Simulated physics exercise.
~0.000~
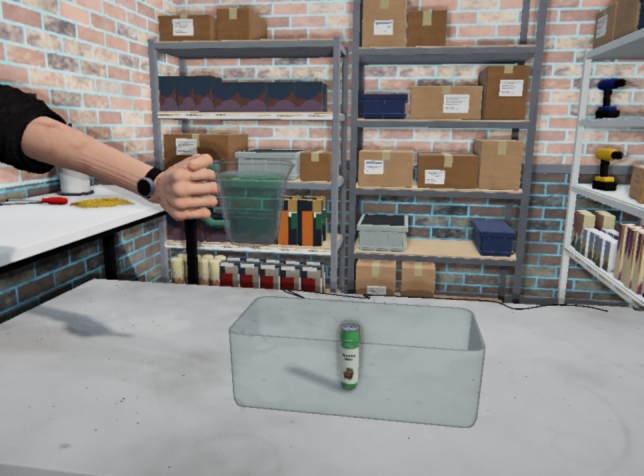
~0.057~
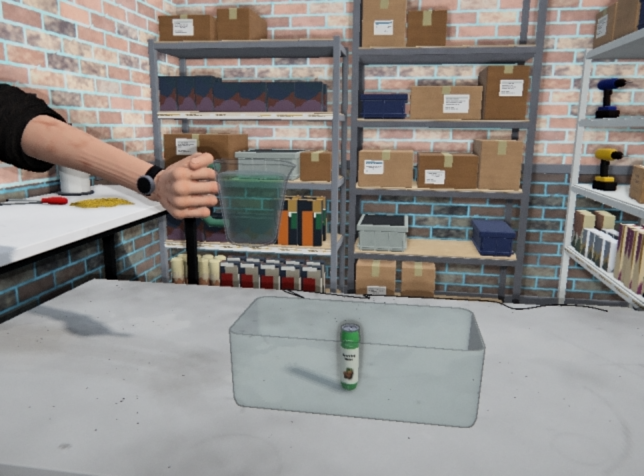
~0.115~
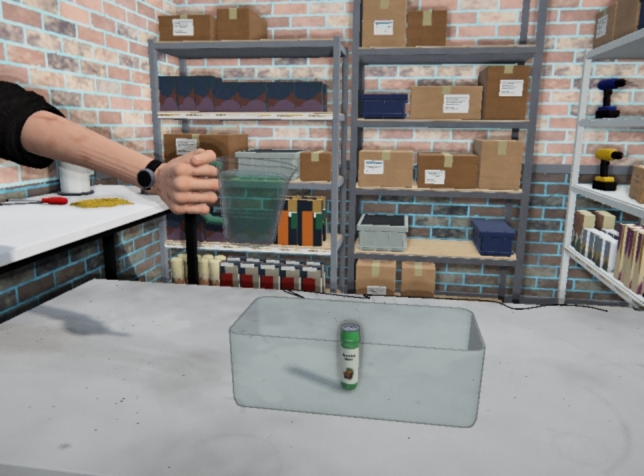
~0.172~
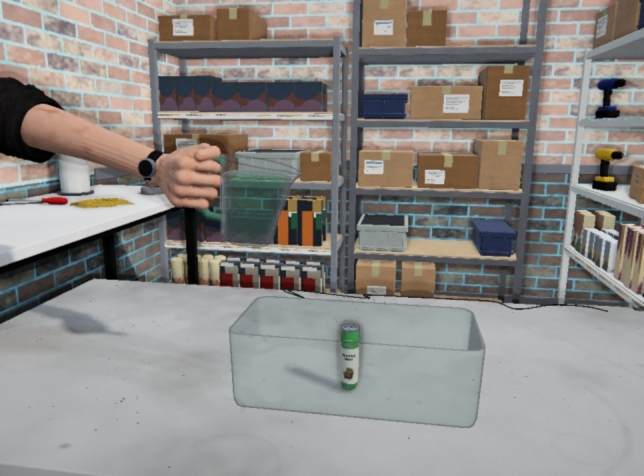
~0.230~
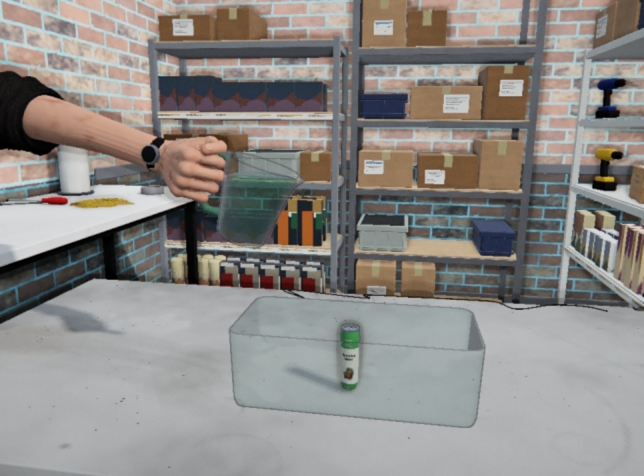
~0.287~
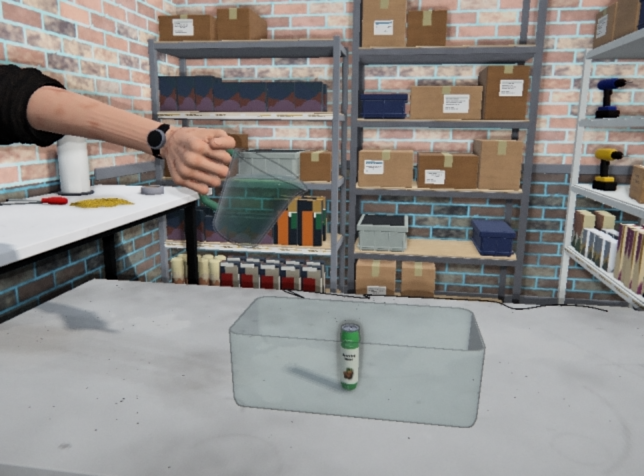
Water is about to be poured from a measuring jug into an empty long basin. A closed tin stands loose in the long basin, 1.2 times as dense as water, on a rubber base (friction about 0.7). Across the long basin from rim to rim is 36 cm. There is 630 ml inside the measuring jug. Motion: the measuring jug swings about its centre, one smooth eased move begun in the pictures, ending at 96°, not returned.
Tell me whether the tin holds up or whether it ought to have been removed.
Overturned.
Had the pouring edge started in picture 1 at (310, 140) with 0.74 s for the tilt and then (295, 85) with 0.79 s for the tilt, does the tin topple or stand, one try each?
In the first try it remains standing; in the second it remains standing.
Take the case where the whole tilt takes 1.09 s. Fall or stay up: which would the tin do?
Outcome - the tin comes down.
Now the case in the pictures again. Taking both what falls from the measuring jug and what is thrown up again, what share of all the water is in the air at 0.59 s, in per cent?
Near 28 per cent at that time.
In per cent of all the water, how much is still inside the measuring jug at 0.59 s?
Around 62 in a hundred.
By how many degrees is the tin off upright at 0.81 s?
About 0 degrees from upright.
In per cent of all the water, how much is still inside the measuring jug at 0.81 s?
Some 18 per cent.
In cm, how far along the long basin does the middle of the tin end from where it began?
It finishes around 7.0 cm from where it began.
Then, 0.59 s in, the tilt is 81° and 61 per cent is still to pour; the tin stands where it began.
Then, 0.81 s in, the tilt is 96° and 18 per cent is still to pour; the tin stands where it began.
Then, 1.04 s in, the tilt is 96° and 3 per cent is still to pour; the tin lies on its side.
Then, 1.29 s in, the tilt is 96° and 0 per cent is still to pour; the tin lies on its side.
Finally, the tin lies on its side.
